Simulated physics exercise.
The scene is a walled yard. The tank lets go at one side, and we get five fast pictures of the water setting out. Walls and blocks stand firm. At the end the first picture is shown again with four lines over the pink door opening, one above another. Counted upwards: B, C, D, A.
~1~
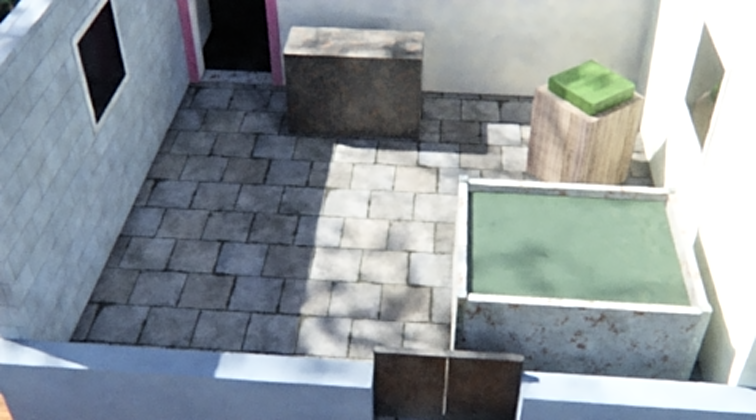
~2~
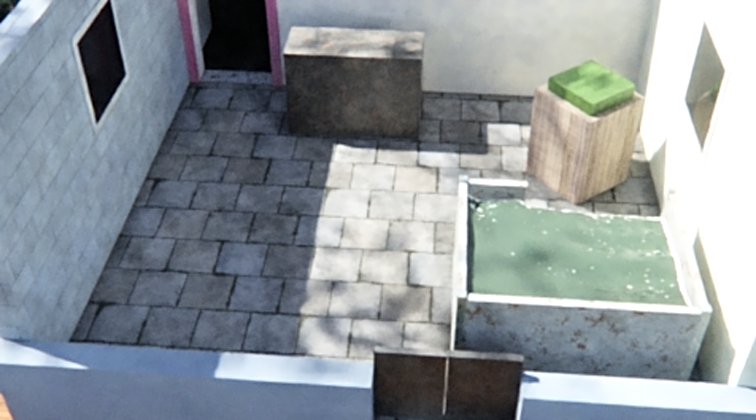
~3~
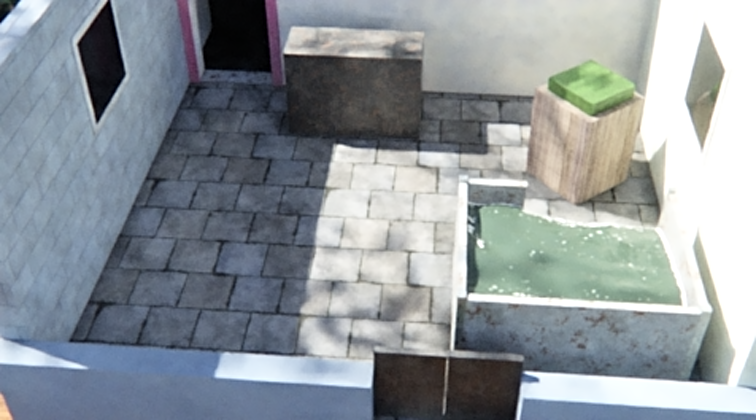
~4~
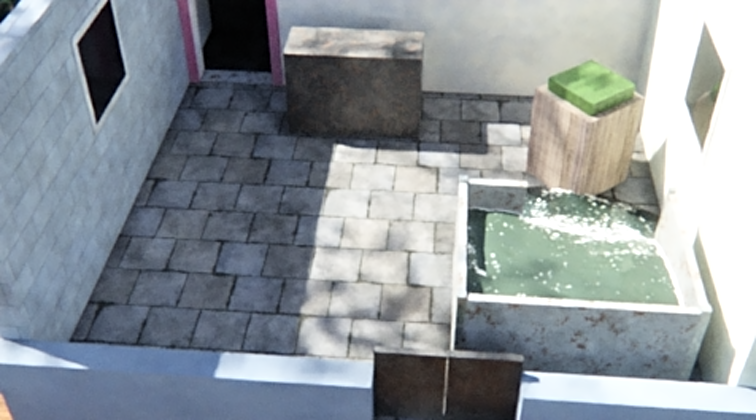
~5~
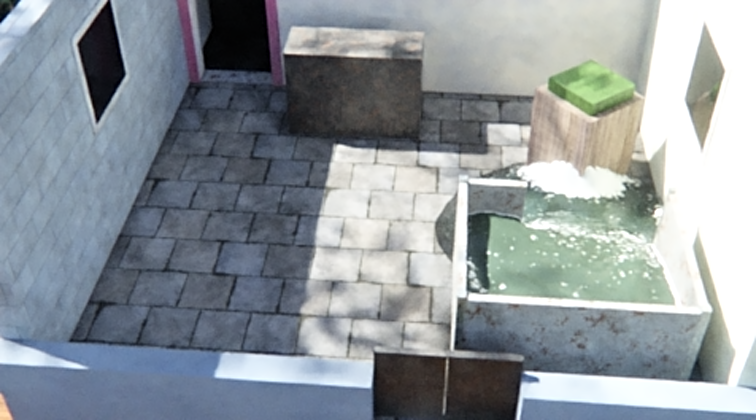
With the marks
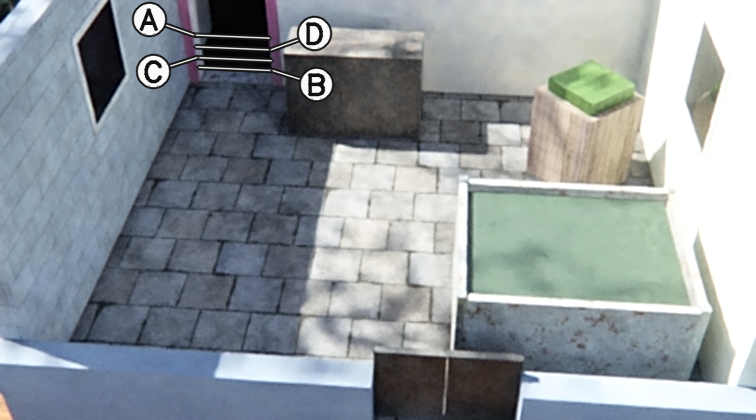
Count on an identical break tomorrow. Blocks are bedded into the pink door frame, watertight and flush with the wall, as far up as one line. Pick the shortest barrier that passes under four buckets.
Height B.
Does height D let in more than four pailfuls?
No.
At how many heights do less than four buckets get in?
All of them.
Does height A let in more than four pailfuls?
No.
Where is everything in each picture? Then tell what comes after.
Water in the tank at rest, its middle at (573, 248); foot of the pink doorway at (237, 83); shut gate at (447, 363).
Water covers 2 % of the ground, its front hidden from here.
Water covers 4 % of the ground, its front hidden from here.
Water covers 9 % of the ground, its front hidden from here.
Water covers 13 % of the ground and shows as far out as (520, 167).
On the marked copy, A at (231, 36); B at (235, 68); C at (234, 59); D at (233, 48); from the bottom up B, C, D, A.
With A, nothing gets over.
With B, a splash gets over, under a bucket.
With C, nothing gets over.
With D, nothing gets over.
